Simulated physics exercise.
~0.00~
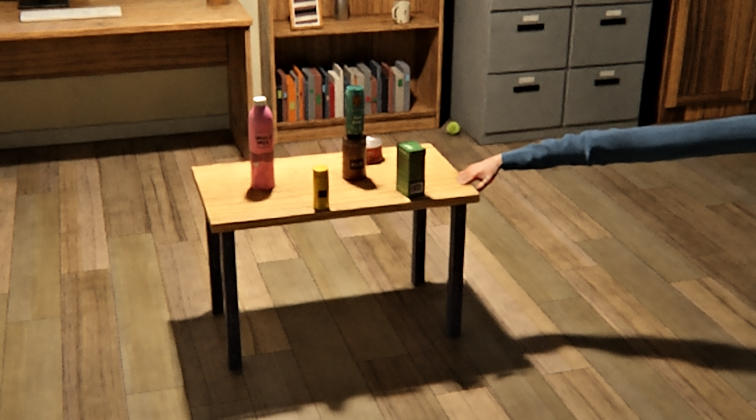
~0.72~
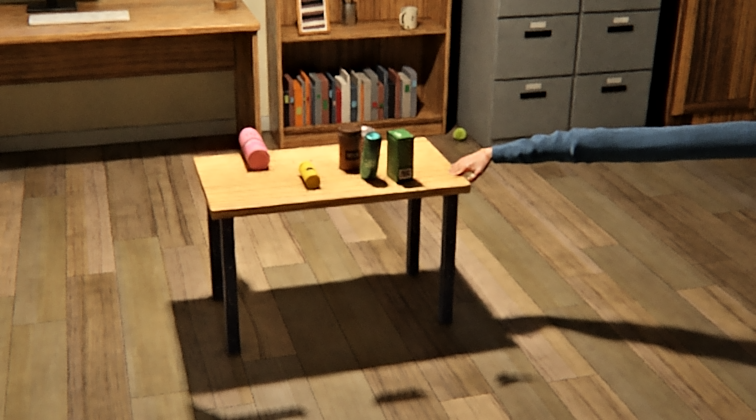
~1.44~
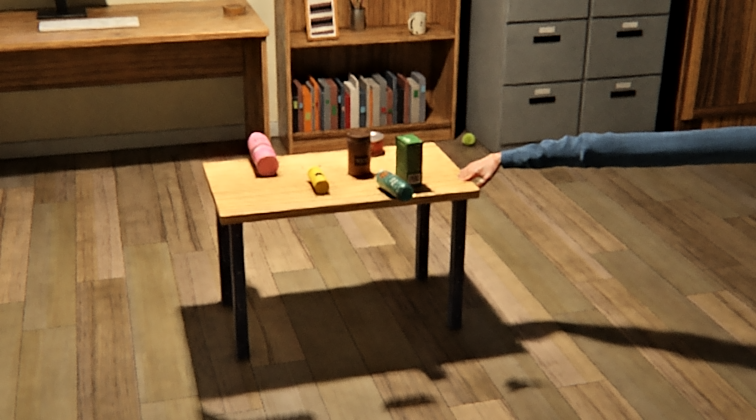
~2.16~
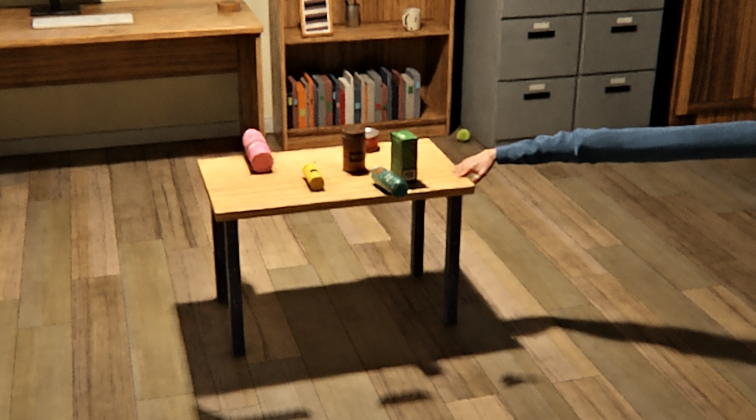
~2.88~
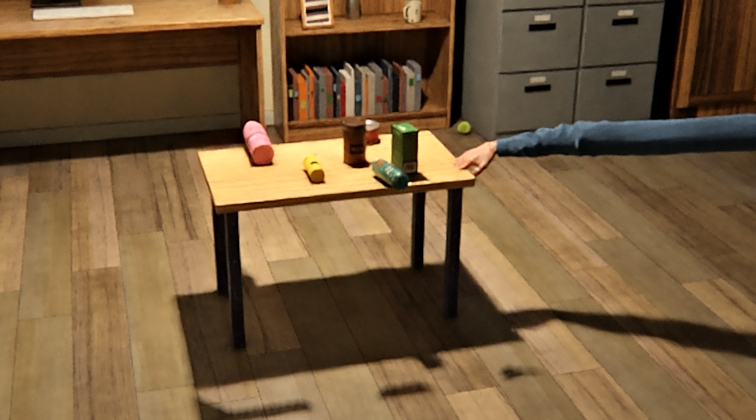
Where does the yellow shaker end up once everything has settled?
The yellow shaker is still on the table, lying on its side near the front edge.
